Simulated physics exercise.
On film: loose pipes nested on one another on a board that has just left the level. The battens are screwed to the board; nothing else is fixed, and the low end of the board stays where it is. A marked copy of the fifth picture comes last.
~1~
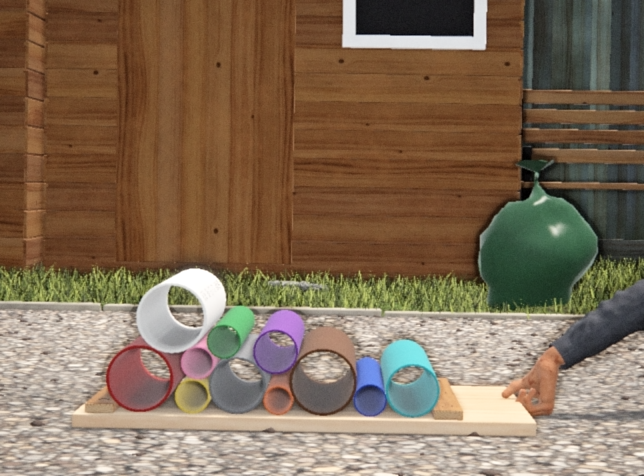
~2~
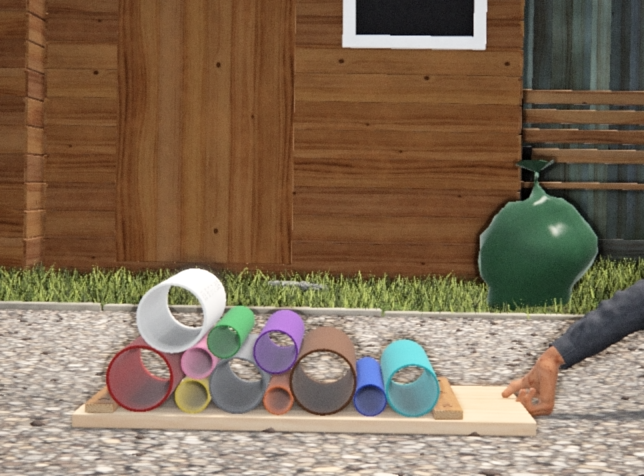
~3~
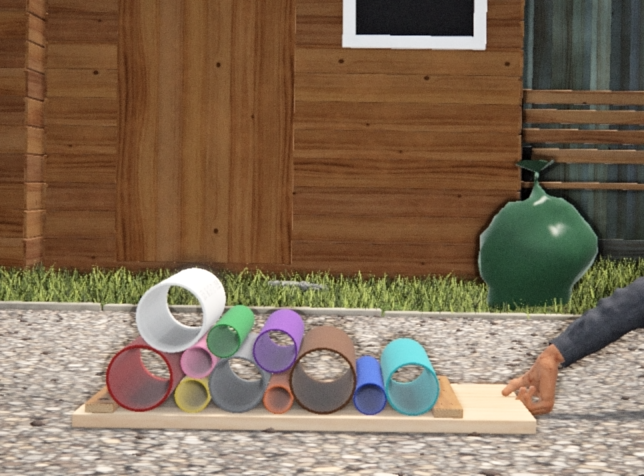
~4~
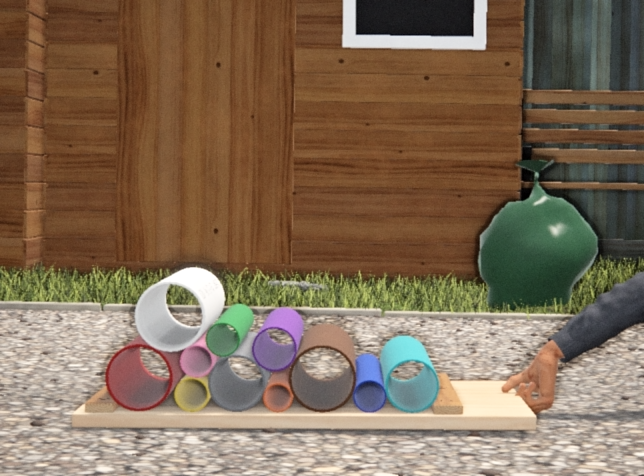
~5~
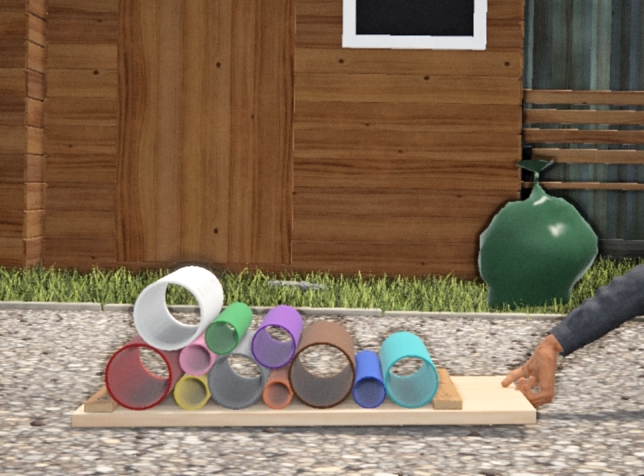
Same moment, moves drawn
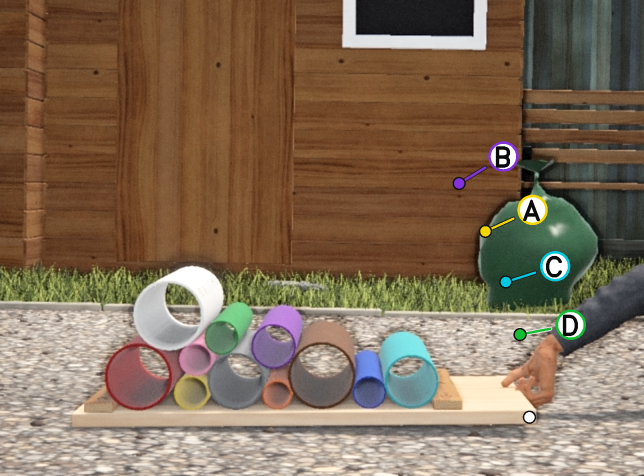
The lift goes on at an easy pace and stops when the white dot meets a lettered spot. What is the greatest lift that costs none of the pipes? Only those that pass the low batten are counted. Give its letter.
The last mark within the limit is C.
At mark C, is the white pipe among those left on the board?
Yes.
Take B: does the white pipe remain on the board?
No, with B.
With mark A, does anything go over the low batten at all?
Yes.
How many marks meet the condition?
Two of them.
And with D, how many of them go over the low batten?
With D, none.
On the marked copy, A at (485, 231); B at (459, 184); C at (506, 282); D at (520, 334); the white dot at (530, 417).
Following C. Soon after the start, board at 14°.
Later, board at 19°.
In the end, board at 19°, none over the low batten.
As for the rest, A one over the low batten (white); B seven over the low batten; D none over the low batten.
